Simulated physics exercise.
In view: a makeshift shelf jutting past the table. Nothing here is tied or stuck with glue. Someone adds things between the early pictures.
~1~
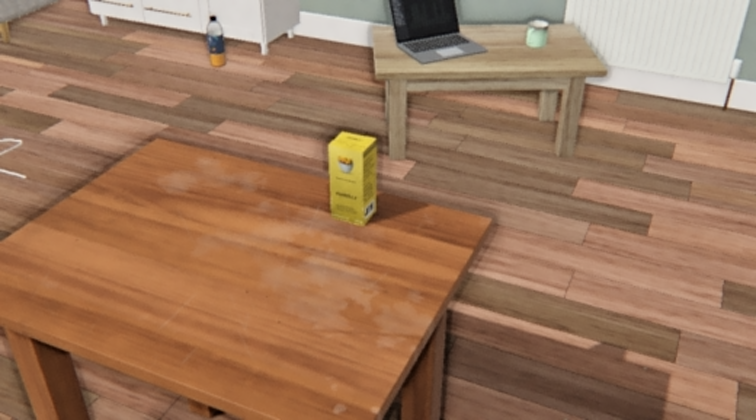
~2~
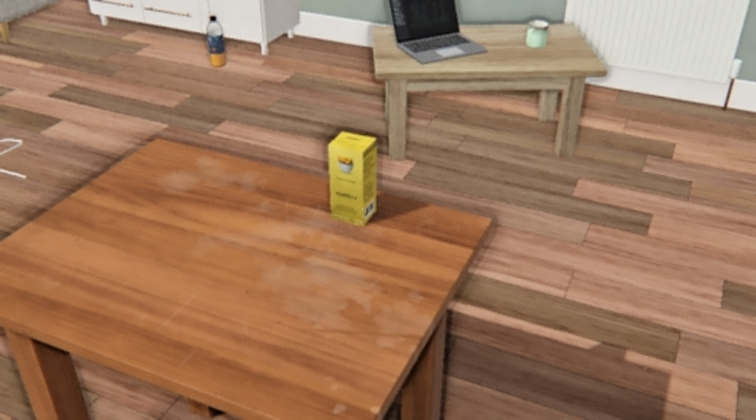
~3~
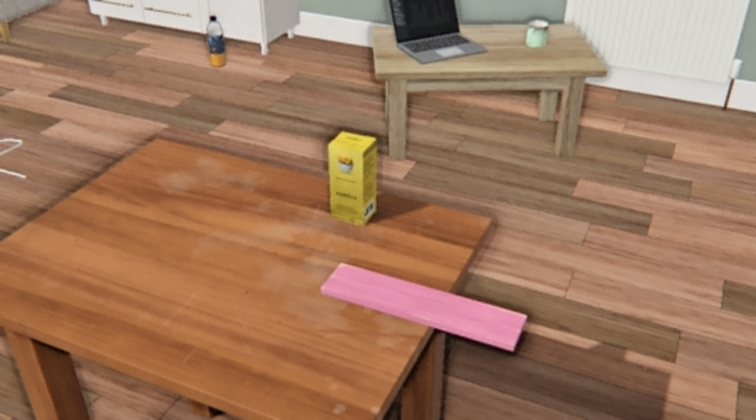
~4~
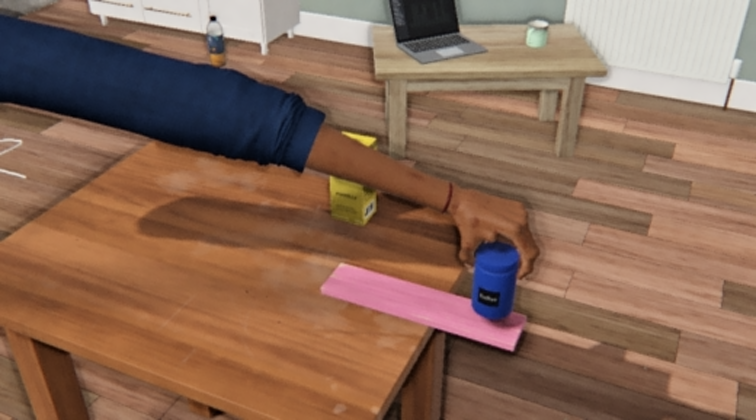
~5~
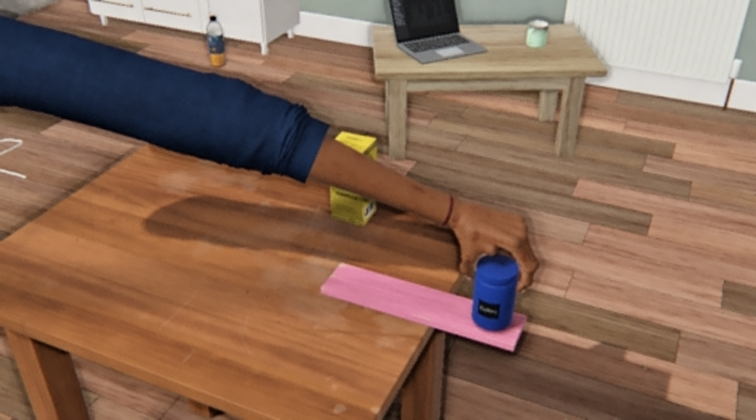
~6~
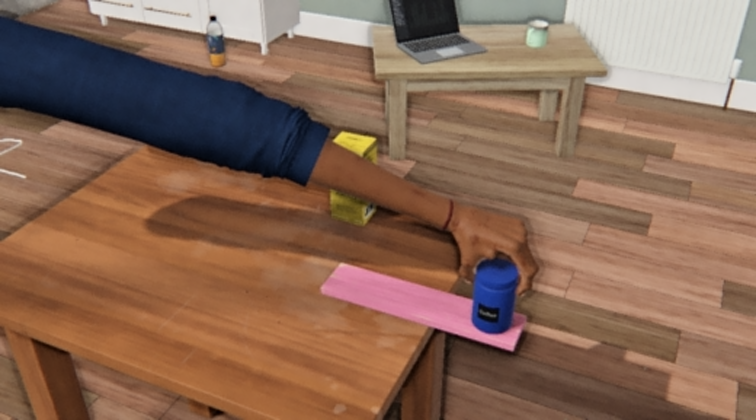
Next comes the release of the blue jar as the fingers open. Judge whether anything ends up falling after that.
Something falls.
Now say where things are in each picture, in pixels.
In the first frame, the last thing is not in view yet; yellow carton (353, 179).
In the second frame, the last thing is not in view yet; yellow carton (353, 179).
In the third frame, the last thing is not in view yet; yellow carton (353, 179).
In the fourth frame, coming down; blue jar (495, 281); yellow carton (353, 179).
In the fifth frame, coming down; blue jar (495, 292); yellow carton (353, 179).
In the sixth frame, in place under the hand; blue jar (494, 296); yellow carton (353, 179).
Then, 0.40 s after the last picture, blue jar and pink plank now down on the floor or falling.
Then, 0.50 s after the last picture, things are still on the move.
Then, 0.60 s after the last picture, as before.
By the end, down on the floor or falling, blue jar and pink plank; yellow carton in place. The plank goes over.
